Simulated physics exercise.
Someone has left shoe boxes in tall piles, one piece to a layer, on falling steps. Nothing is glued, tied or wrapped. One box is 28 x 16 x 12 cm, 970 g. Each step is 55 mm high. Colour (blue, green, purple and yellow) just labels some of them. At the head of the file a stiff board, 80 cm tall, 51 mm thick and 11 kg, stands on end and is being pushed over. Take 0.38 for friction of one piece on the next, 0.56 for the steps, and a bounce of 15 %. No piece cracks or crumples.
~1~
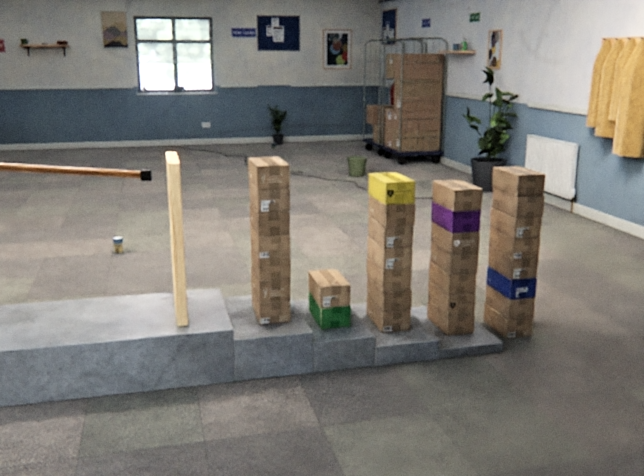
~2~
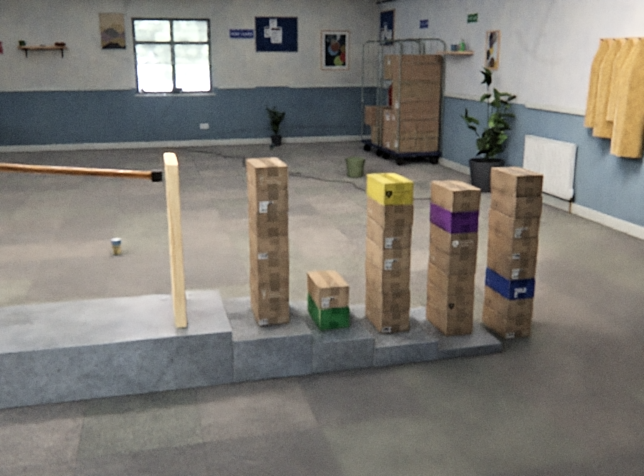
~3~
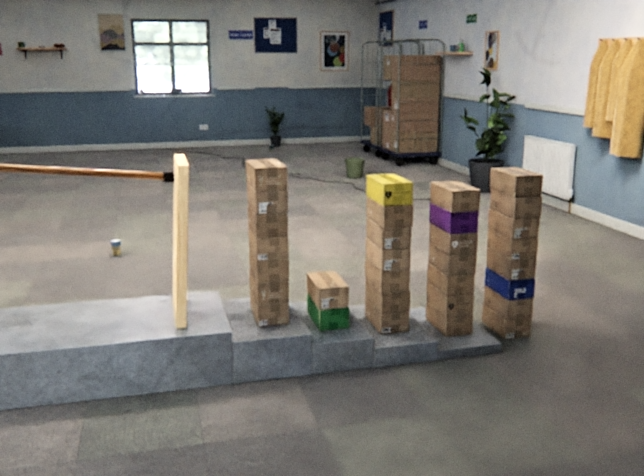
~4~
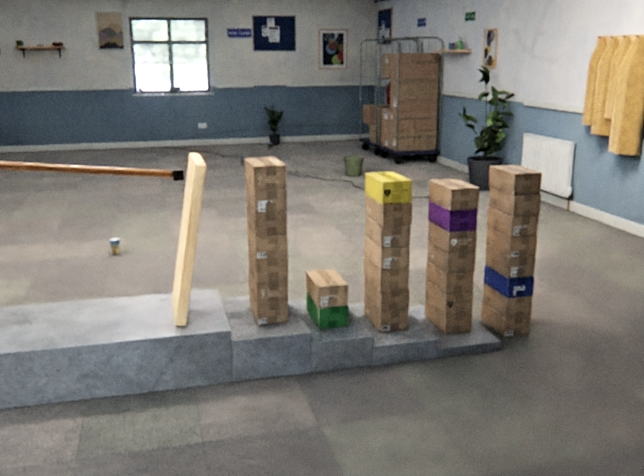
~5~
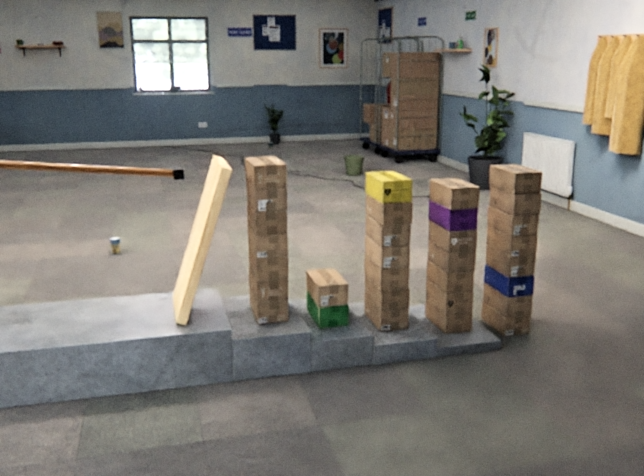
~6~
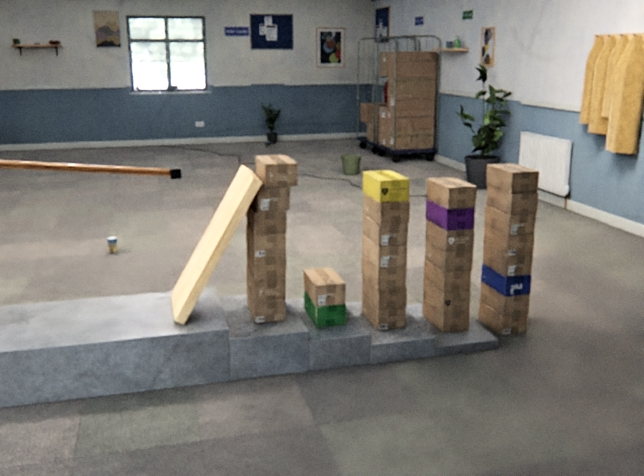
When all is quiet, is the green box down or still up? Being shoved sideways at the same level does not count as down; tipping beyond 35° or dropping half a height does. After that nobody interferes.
The green box stays up.
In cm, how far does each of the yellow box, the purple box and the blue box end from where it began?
Yellow 170, purple 110, blue 40.
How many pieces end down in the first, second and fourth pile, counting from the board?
First 6, second 0, fourth 7.
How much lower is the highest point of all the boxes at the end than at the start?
About 46 cm.
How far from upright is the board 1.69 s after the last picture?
Some 65° from upright.
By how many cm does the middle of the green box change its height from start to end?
About 0 cm lower.
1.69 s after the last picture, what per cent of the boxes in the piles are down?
By then 85 per cent.
Then, 0.45 s later than the last frame, board 66° from upright; 6 of the 31 boxes down; green box unmoved; yellow box tilted 6°.
Then, 1.25 s later than the last frame, board 66° from upright; 14 of the 31 boxes down; green box unmoved; purple box tilted 24°, 7 cm lower.
Then, 1.69 s later than the last frame, board 66° from upright; 26 of the 31 boxes down; green box unmoved; blue box on its side.
When it is over, board 66° from upright; 26 of the 31 boxes down; green box unmoved; purple box upside down; yellow box on its side. In pixels of the last frame, middles, green box near (325, 307), purple box near (598, 286).
